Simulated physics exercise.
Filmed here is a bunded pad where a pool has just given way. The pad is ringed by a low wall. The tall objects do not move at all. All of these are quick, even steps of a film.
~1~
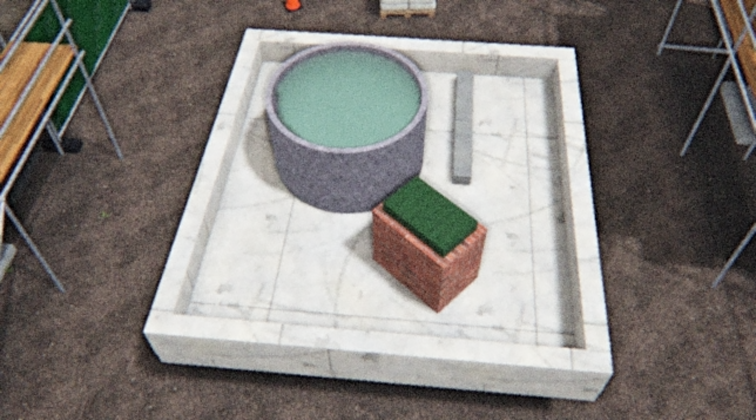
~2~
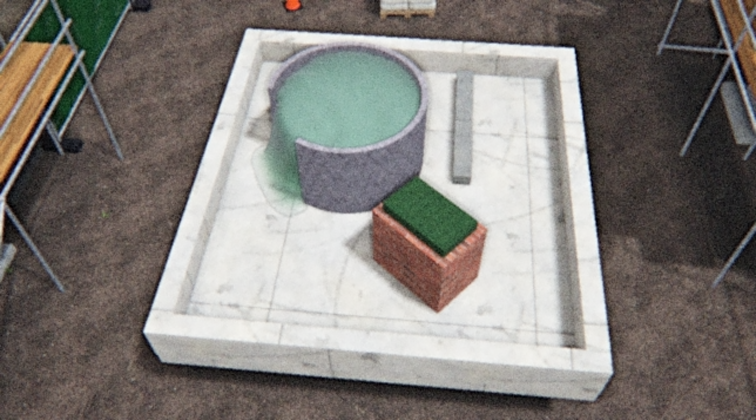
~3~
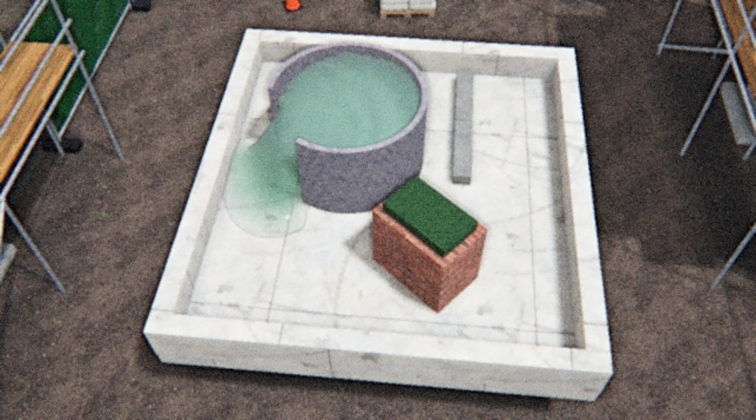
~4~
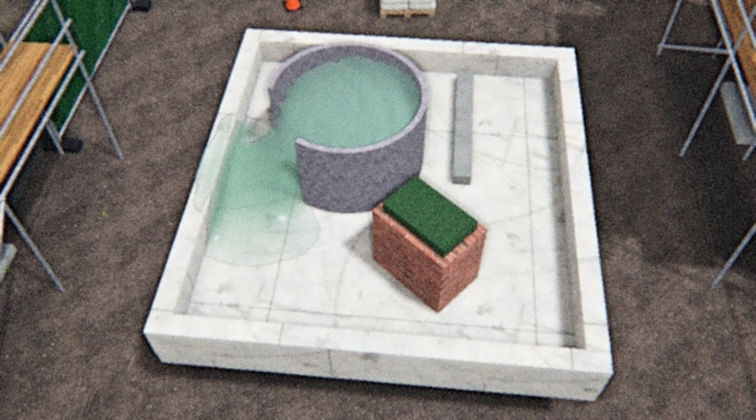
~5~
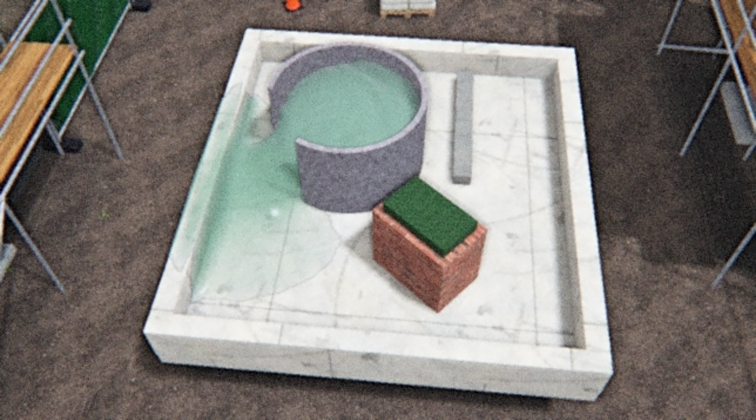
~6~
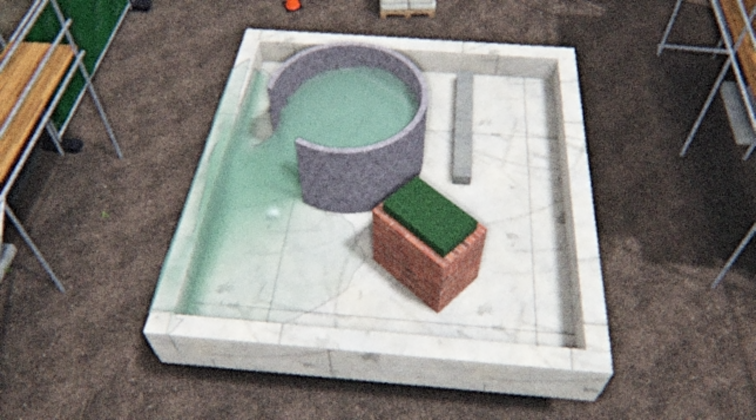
To begin with, a round grey pool of green water stands whole on a white walled pad, beside a brick block with a green top. Then its left side opens and water pours out, fanning across the floor to the left wall and spreading along it toward the near corner as the pool's level drops.
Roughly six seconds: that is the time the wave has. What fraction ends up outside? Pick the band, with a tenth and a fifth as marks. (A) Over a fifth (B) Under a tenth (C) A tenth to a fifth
C, A tenth to a fifth.
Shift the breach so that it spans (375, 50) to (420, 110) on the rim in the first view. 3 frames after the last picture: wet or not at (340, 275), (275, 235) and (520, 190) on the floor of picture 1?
First point bare, second point bare, third point swamped.
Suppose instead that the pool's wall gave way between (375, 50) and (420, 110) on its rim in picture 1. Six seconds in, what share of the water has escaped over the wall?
About 8 %.
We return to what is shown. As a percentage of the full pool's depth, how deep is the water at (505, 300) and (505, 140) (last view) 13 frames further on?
I reckon it's around 2 and then 0 in a hundred.
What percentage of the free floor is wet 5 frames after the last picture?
Some 40 per cent.
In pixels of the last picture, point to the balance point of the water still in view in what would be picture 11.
Close to (309, 185).
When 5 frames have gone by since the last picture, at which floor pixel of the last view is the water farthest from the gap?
Approximate pixel: (576, 365).
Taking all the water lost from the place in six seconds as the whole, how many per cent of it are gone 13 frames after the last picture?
It comes to around 95 per cent.
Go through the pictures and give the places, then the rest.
The round pool at (347, 98) is whole and still, in the first frame.
The front is at (269, 148), out from the gap at (283, 158), in the second frame.
Water pours out at (283, 159) and has run to (240, 143), in the third frame.
The front is at (207, 251), out from the gap at (283, 163), in the fourth frame.
The front is at (193, 298), out from the gap at (284, 163), in the fifth frame.
The front is at a hidden place, out from the gap at (283, 162), in the sixth frame.
A moment on, water covers 30 % of the floor; the low wall has let 3 % over.
Next, water covers 40 % of the floor; the low wall has let 6 % over.
Then, water covers 60 % of the floor; the low wall has let 13 % over.
Later, water covers 80 % of the floor; the low wall has let 13 % over.
In the end, water covers 85 % of the floor; the low wall has let 13 % over.
